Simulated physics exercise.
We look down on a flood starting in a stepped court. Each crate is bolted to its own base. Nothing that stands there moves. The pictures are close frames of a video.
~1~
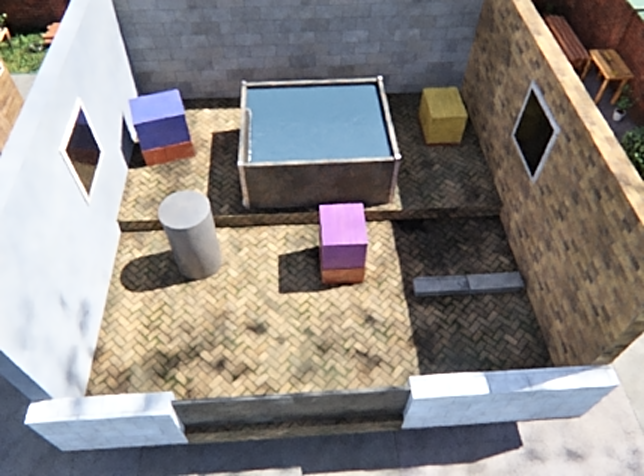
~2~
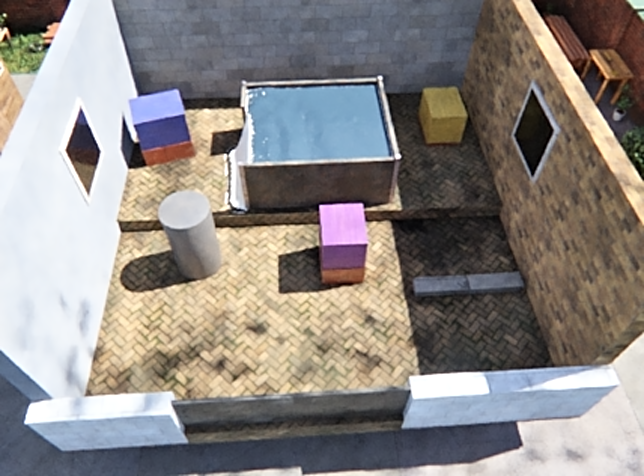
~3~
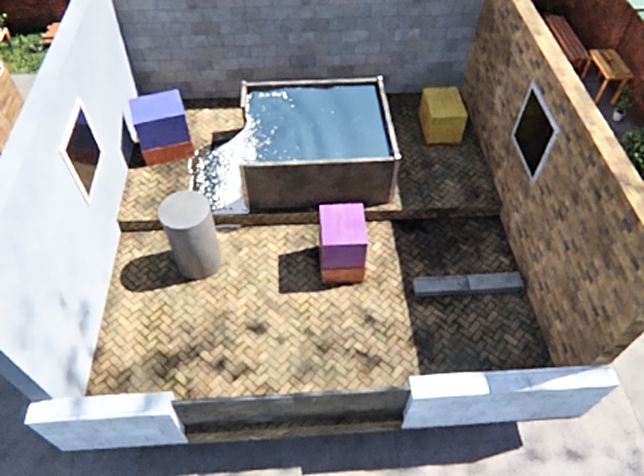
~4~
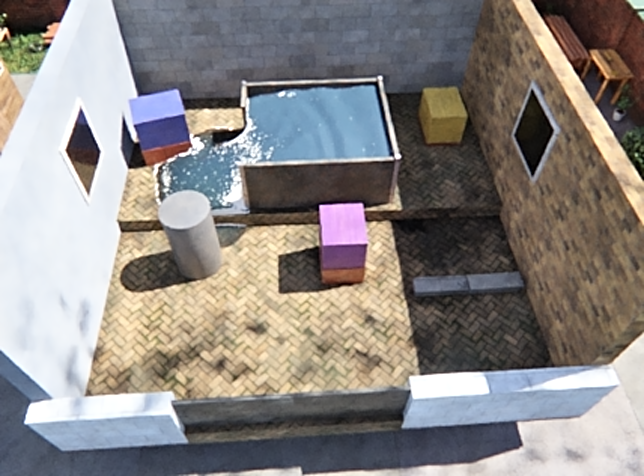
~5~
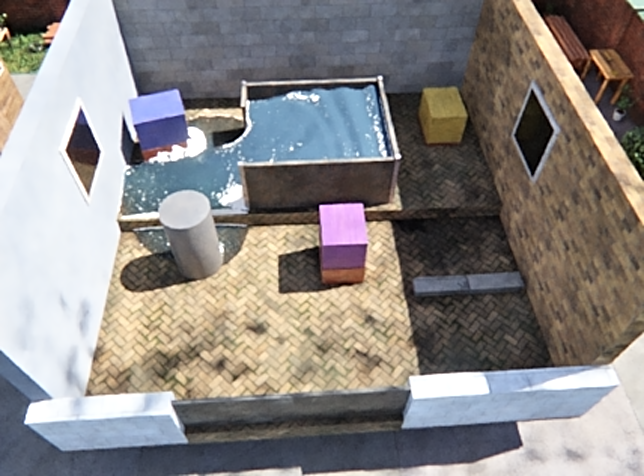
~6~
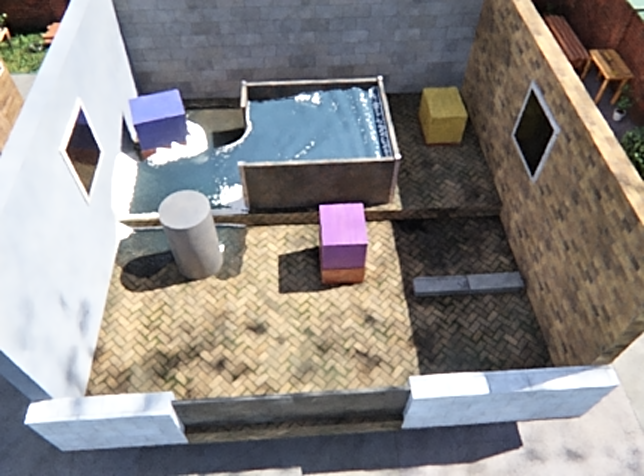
Water pours from the left side of a raised tank in a walled brick court, spreads left across the upper step around the blue and orange blocks, then runs onto the lower paving behind and beside the grey cylinder.
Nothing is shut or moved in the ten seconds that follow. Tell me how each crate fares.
One by one: The yellow crate is soaked; the blue crate is soaked; the purple crate keeps dry.
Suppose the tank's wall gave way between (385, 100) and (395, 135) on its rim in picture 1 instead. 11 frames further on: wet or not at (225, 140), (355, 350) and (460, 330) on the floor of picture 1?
One after the other: Free of water, dry, wet.
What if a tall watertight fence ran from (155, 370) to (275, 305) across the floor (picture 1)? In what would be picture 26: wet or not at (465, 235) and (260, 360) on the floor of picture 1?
In that order: No water, flooded.
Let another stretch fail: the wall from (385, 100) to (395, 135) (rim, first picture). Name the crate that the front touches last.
The blue-painted one.
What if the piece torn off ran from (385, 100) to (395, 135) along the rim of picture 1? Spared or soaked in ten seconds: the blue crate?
One by one: Blue crate remains dry.
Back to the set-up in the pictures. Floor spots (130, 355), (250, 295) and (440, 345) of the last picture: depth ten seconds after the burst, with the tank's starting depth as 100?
In that order: 12, 10 and 25 per cent.
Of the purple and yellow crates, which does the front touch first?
It is the purple crate.
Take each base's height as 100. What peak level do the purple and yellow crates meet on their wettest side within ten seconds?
About 60 and 270 per cent.
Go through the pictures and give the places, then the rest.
In the first frame, still water in the tank at (316, 123).
In the second frame, the front is at (243, 210), out from the gap at (248, 162).
In the third frame, the front is at (202, 153), out from the gap at (249, 165).
In the fourth frame, the front is at (164, 164), out from the gap at (249, 166).
In the fifth frame, water pours out at (249, 167) and has run to (121, 203).
In the sixth frame, water pours out at (249, 167) and has run to (116, 256).
A moment on, water covers 25 % of the floor; the yellow crate not reached, the blue crate water round its plinth, the purple crate not reached.
Next, water covers 40 % of the floor; the yellow crate not reached, the blue crate water round its plinth, the purple crate not reached.
Then, water covers 65 % of the floor; the yellow crate water round its plinth, the blue crate water round its plinth, the purple crate water round its plinth.
Later, water covers 95 % of the floor; the yellow crate water round its plinth, the blue crate water round its plinth, the purple crate water round its plinth.
In the end, water covers 100 % of the floor; the yellow crate was topped, the blue crate was topped, the purple crate stayed above the water.
